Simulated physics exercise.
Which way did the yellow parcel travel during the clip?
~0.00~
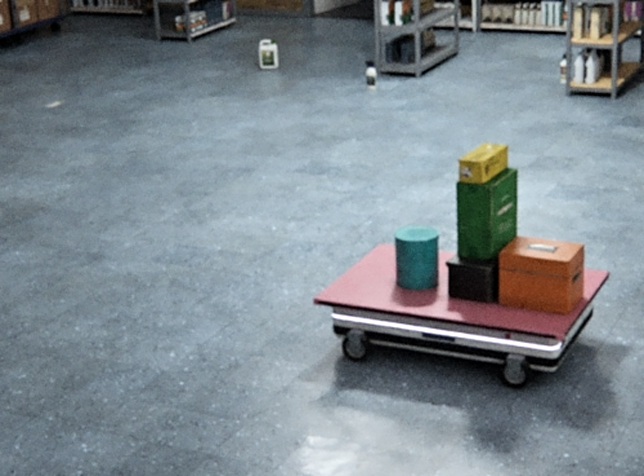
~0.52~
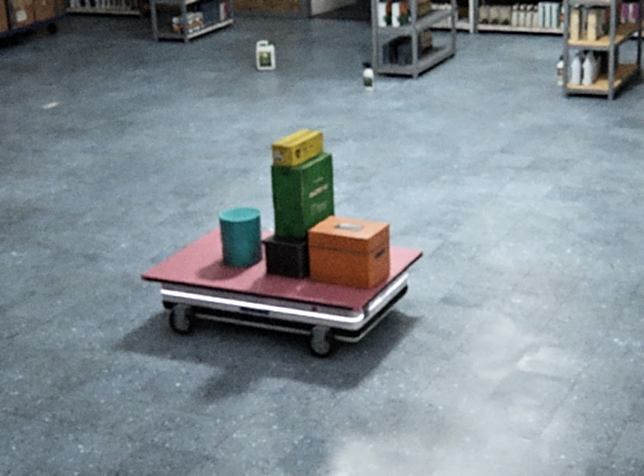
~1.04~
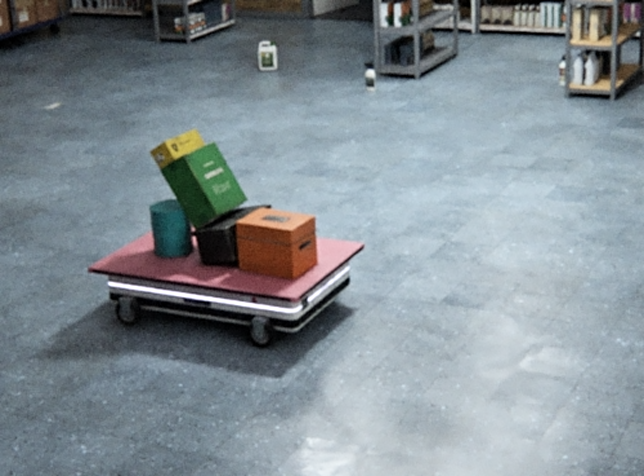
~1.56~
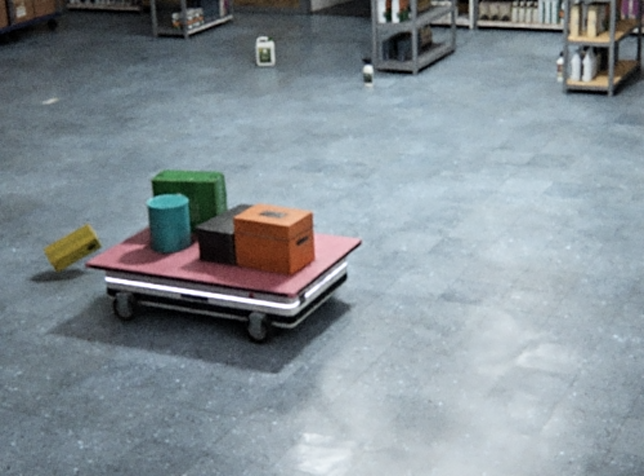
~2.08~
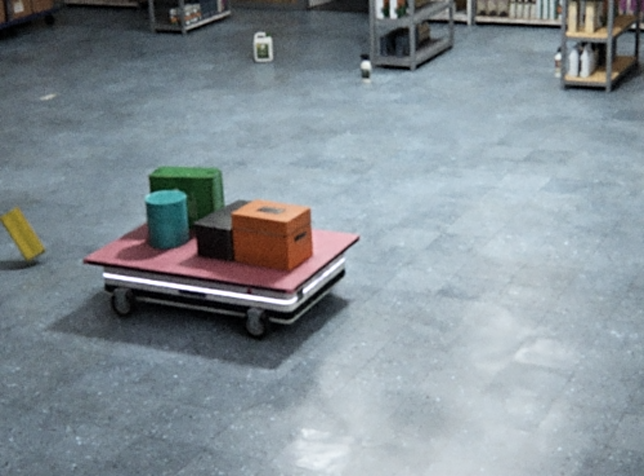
It travelled to the left, first riding on the cart and then tumbling off beyond its left end.
